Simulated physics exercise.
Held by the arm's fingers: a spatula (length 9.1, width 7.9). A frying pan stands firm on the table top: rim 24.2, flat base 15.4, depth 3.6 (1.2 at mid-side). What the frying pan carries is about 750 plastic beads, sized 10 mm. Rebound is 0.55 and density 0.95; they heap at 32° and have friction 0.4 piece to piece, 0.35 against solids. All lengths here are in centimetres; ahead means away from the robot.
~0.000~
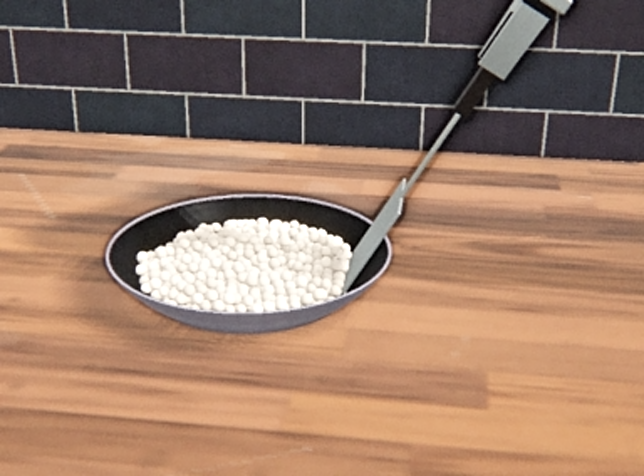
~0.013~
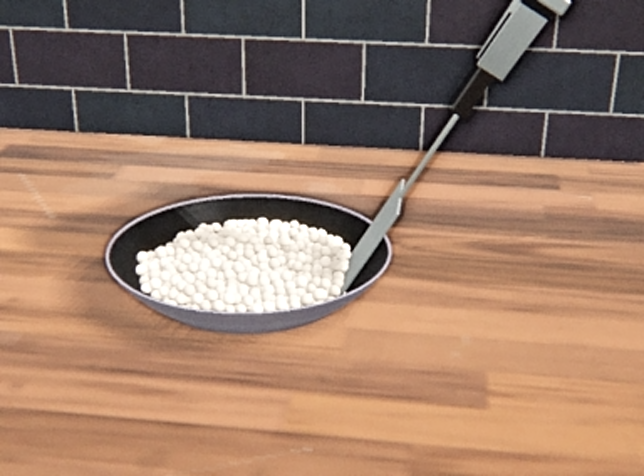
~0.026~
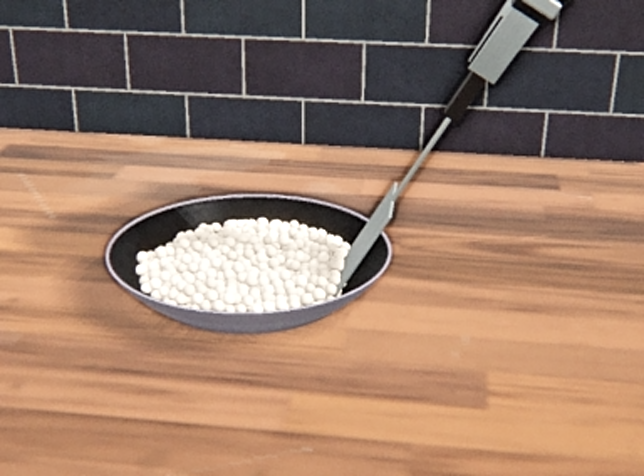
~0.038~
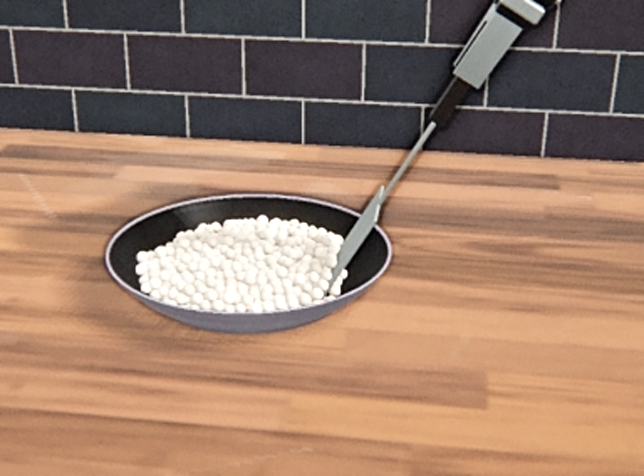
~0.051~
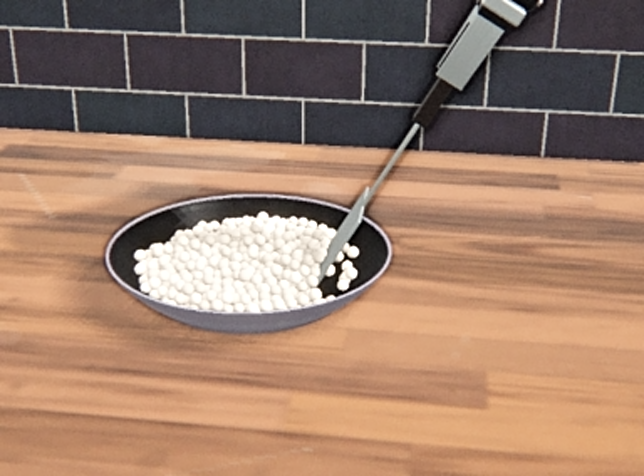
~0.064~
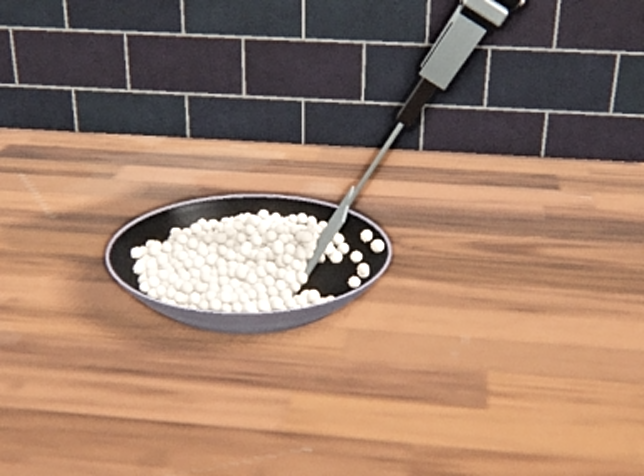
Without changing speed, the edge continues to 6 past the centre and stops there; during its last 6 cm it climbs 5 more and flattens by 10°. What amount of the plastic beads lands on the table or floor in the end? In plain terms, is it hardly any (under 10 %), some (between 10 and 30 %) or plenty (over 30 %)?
Some - between 10 and 30 %.
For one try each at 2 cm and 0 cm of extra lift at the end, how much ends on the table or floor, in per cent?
Roughly 20 per cent, then 15 per cent.
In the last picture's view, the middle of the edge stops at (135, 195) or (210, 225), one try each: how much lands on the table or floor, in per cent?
Respectively some 35 and 15 percent end on the table or floor.
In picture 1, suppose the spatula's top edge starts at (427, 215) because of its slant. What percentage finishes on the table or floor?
Roughly 20 percent ends on the table or floor.
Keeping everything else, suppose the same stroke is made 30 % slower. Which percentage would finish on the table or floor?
In that case some 10 per cent.
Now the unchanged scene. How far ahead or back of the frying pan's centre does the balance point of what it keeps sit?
It sits some 3.5 centimetres ahead of centre.
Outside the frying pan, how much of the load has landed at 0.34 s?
Some 20 per cent of the load.
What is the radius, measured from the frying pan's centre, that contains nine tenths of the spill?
That works out to near 75 cm.
After 0.10 s, sloping 60°, highest piece 12 above the table; 746 in the frying pan, 2 on the blade or in flight.
After 0.13 s, sloping 56°, highest piece 18 above the table; 743 in the frying pan, 5 on the blade or in flight.
After 0.34 s, sloping 50°, highest piece 27 above the table; 608 in the frying pan, 137 on the table or floor, 3 on the blade or in flight.
After 1.39 s, sloping 50°, highest piece 4 above the table; 608 in the frying pan, 140 on the table or floor.
At rest, 608 in the frying pan, 140 on the table or floor. That is 19 % on the table or floor.
